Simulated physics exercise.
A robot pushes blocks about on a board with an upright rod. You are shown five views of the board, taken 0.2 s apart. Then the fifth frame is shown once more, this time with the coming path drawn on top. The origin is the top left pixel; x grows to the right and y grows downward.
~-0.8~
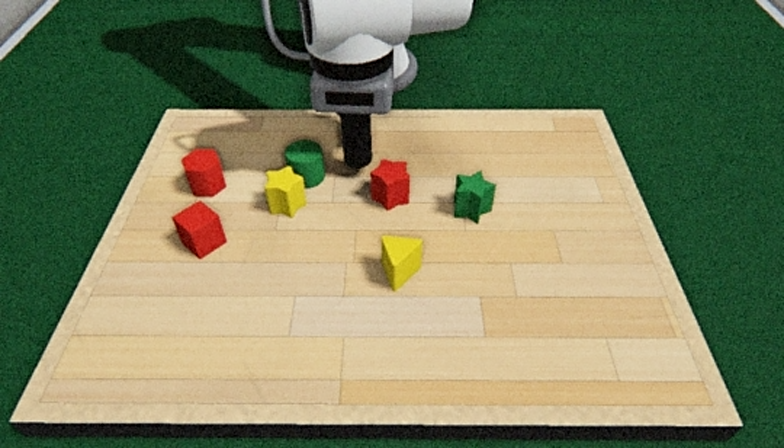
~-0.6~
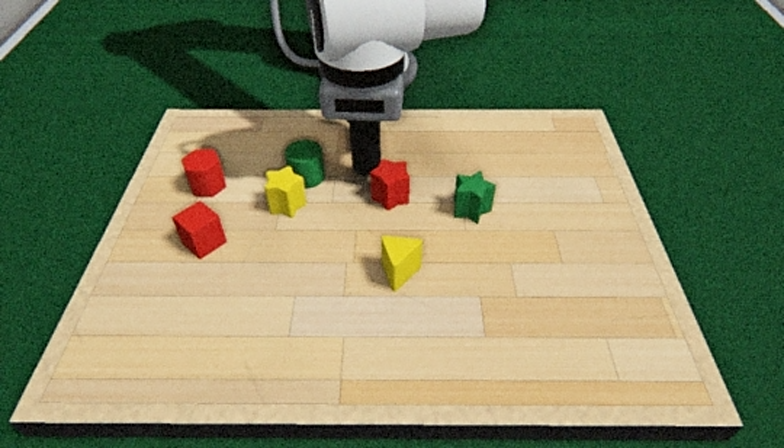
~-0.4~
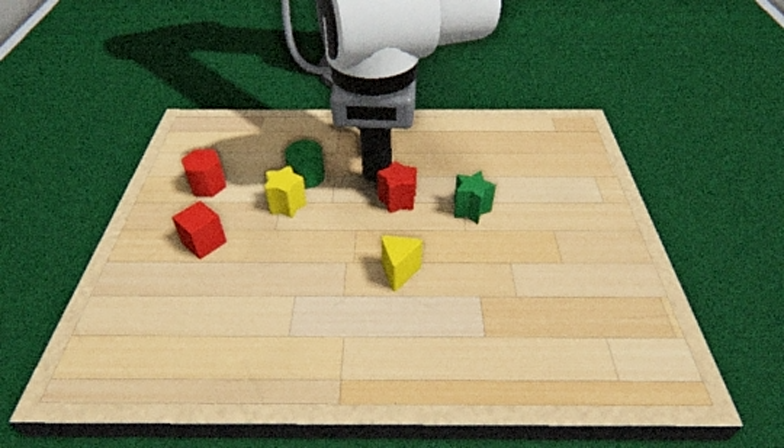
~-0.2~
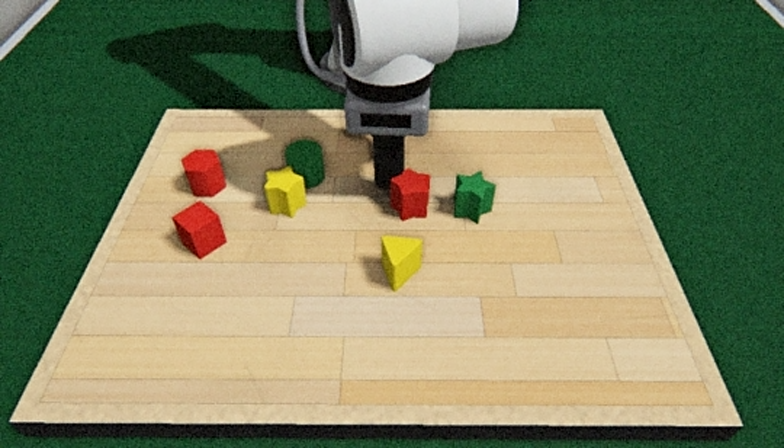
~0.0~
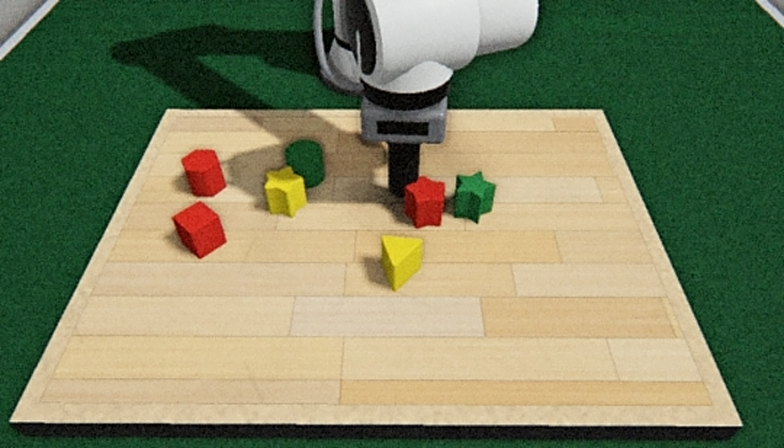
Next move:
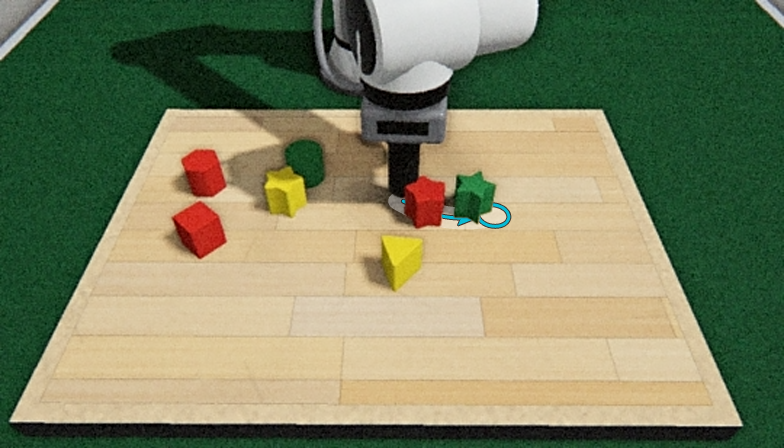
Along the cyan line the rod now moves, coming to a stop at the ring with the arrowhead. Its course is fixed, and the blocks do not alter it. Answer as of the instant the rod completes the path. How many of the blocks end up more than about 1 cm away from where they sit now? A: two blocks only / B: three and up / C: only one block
Letter A.
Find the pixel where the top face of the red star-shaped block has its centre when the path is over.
It sits at (477, 214).
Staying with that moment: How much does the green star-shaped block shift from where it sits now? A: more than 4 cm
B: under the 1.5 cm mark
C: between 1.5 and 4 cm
Option A.
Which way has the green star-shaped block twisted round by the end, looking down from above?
Viewed from above: Anti-clockwise.
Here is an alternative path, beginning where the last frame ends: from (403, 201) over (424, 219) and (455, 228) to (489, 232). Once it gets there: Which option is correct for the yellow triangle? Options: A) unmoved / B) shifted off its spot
Correct choice: A.
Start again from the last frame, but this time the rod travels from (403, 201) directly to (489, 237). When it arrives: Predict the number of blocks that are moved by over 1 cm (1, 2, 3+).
Answer: 2.
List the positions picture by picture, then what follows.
In the first frame, rod tip at (358, 161); block tops, yellow triangle at (399, 246); red star-shaped block at (391, 170); green star-shaped block at (475, 183).
In the second frame, rod at (367, 168); blocks unchanged.
In the third frame, rod at (377, 175); red star-shaped block at (399, 173).
In the fourth frame, rod at (389, 182); red star-shaped block at (412, 181).
In the fifth frame, rod at (403, 189); yellow triangle at (399, 246); red star-shaped block at (427, 189); green star-shaped block at (475, 183).
Path on the board, from (403, 201) via (430, 213) and (462, 218), ending at (493, 215).
The first path, step by step. One third of the way, rod at (431, 201); red star-shaped block at (454, 203); green star-shaped block at (481, 186), turned 40° anticlockwise.
Two thirds of the way, rod at (464, 206); red star-shaped block at (474, 213), turned 35° clockwise; green star-shaped block at (495, 189), turned 85° anticlockwise.
At the end, rod at (495, 203); yellow triangle in place; red star-shaped block at (477, 214), turned 50° clockwise; green star-shaped block at (528, 186), turned 85° anticlockwise.
